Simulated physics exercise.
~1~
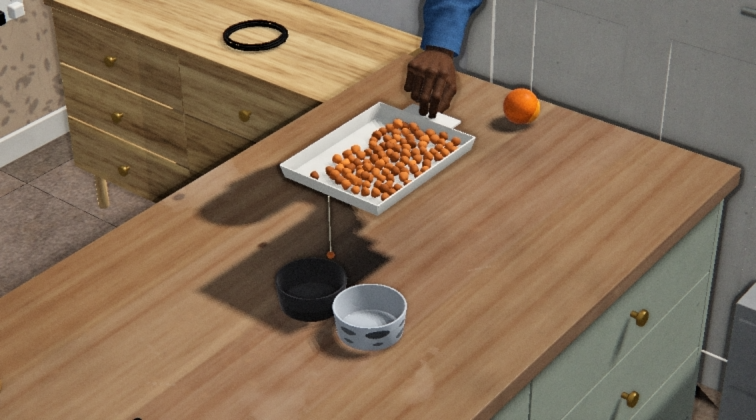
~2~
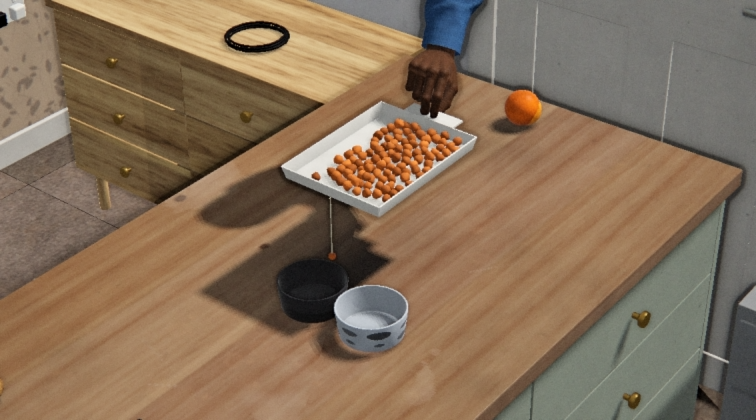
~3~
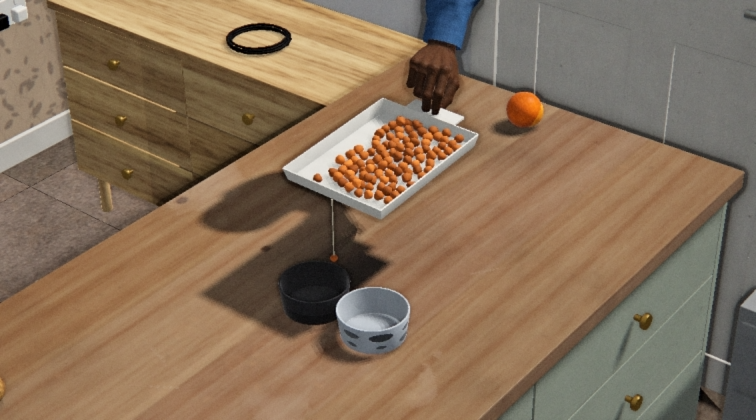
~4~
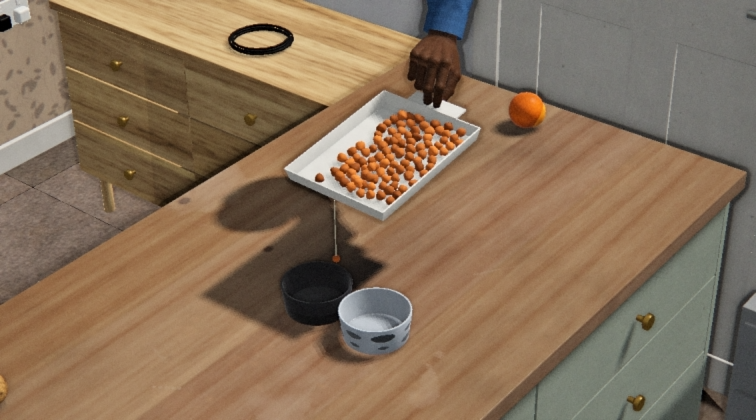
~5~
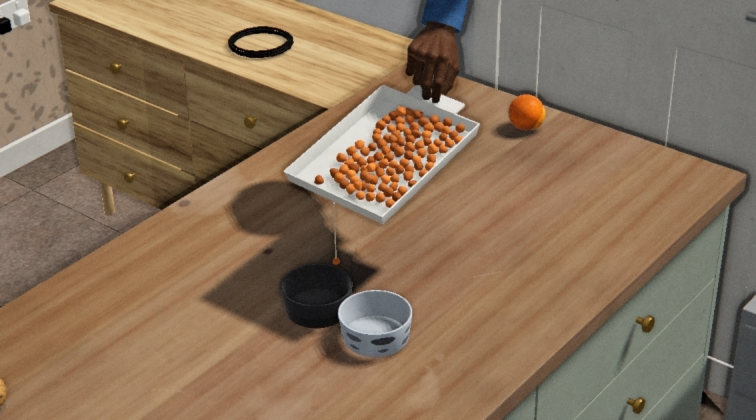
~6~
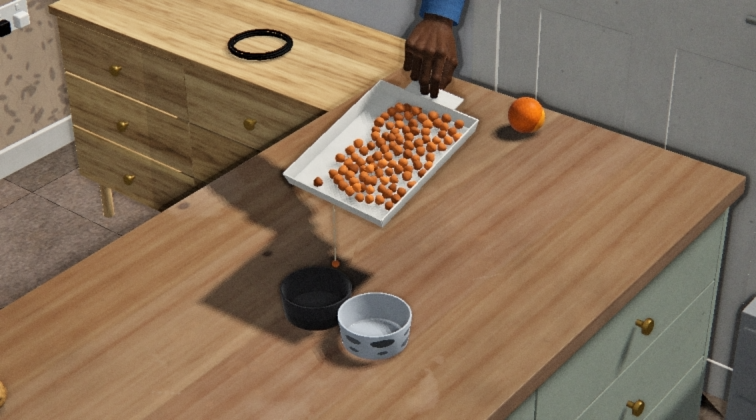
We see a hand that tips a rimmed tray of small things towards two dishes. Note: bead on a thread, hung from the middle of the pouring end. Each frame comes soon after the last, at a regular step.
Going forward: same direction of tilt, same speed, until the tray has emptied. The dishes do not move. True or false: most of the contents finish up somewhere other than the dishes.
False.
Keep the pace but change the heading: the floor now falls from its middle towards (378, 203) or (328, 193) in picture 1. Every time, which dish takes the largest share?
For the first place it's the right-side dish, for the second the left-side dish.
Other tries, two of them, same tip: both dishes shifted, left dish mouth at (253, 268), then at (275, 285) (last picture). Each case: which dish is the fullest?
Result, first place: The righthand one; second place: The righthand one.
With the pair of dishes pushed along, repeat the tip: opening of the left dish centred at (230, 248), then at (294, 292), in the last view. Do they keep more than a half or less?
Catch, run one: Below the halfway mark; run two: Past the halfway mark.
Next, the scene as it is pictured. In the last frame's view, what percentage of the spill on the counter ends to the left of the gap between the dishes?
Roughly 90 in a hundred.
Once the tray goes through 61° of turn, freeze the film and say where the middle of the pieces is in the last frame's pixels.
In the last view the centre sits at roughly (364, 169).
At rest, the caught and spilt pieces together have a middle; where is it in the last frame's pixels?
Close to (339, 327), more or less.
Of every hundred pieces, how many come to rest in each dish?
In per cent, left near 30 and right near 40.
Shortly afterwards, tray tipped steeply; all but a few on the tray; only a few in the air.
Next, tray tipped past a quarter turn; all but a few on the tray; only a few in the right dish; only a few in the left dish; only a few outside both.
Some moments later, tray tipped past a quarter turn; near a third in the right dish; near a quarter in the left dish; near a third outside both.
In the end, tray tipped past a quarter turn; near a third in the right dish; near a quarter in the left dish; near a third outside both.
